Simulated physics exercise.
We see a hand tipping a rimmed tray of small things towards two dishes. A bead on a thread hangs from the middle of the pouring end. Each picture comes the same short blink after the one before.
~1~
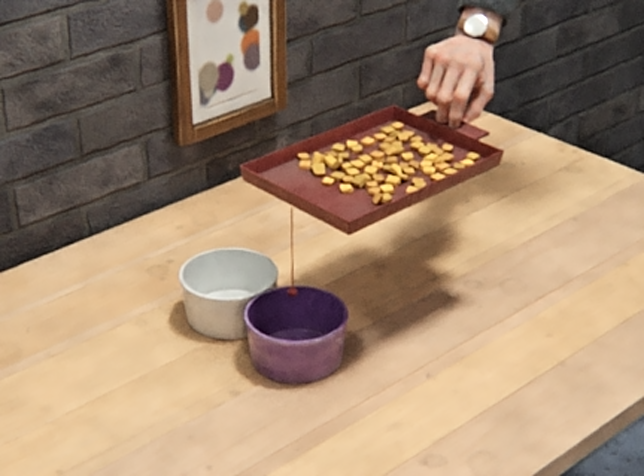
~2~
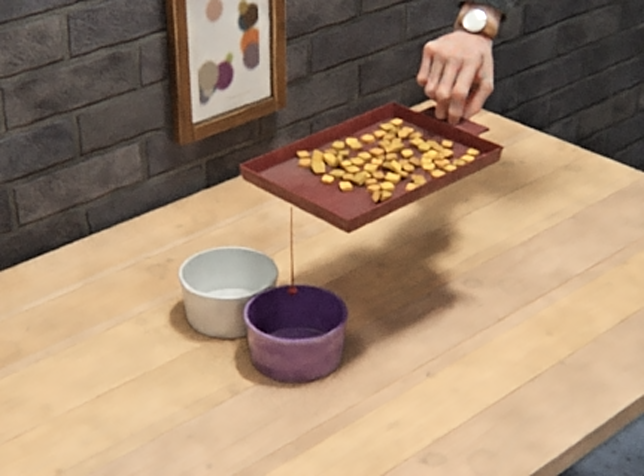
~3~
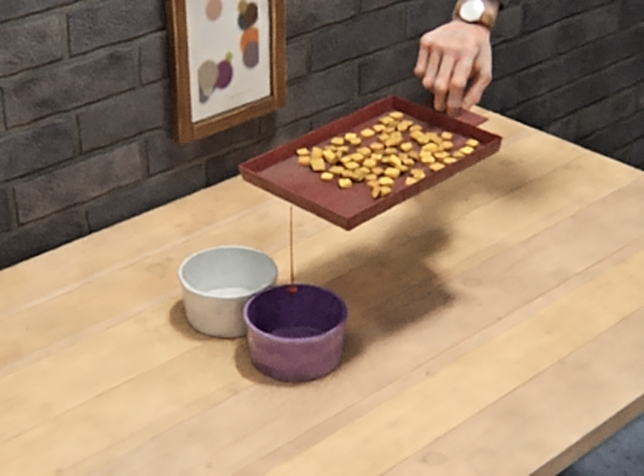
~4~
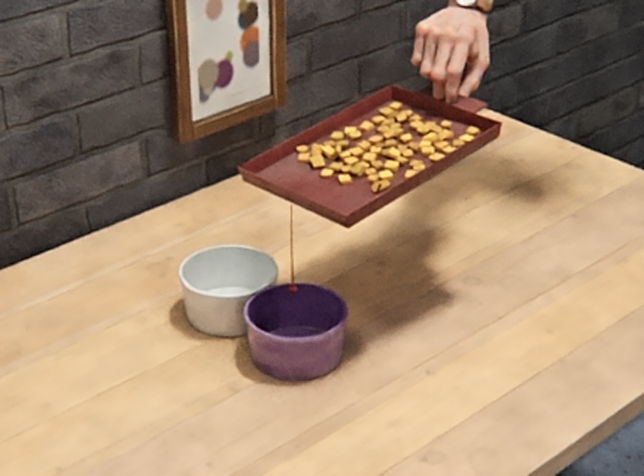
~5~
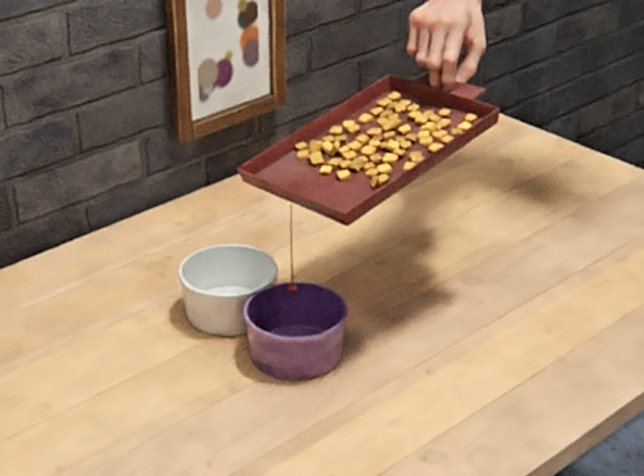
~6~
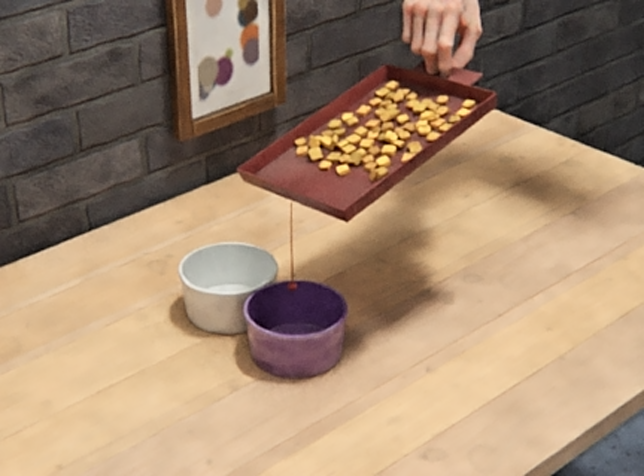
On a wooden table by a dark brick wall, a hand slowly tilting a red tray of cereal squares above two bowls.
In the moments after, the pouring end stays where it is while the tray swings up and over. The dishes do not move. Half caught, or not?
They take more than half between them.
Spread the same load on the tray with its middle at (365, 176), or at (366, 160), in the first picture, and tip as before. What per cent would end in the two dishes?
The first gives 70 %, the second 80 %.
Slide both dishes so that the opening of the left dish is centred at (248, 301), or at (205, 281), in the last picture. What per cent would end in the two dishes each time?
About 50 and 70 per cent.
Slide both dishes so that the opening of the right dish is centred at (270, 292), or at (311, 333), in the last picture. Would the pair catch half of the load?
First more than half, then above a half.
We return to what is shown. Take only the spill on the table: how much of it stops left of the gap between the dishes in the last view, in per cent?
It comes to 100 per cent or so.
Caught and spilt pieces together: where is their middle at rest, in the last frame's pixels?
Near (233, 320).
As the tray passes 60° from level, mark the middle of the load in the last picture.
Around (279, 158).
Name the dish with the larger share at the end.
The winner is the left one.
Soon after the last picture, tray tipped steeply; nearly all on the tray; a stray few in the air.
A little later, tray tipped right over; nearly all on the tray; a stray few in the right dish; a small part in the left dish; a stray few outside both.
Later still, tray tipped past a quarter turn; about a quarter in the right dish; about two thirds in the left dish; about a quarter outside both.
At rest, tray tipped past a quarter turn; about a quarter in the right dish; about two thirds in the left dish; about a quarter outside both.
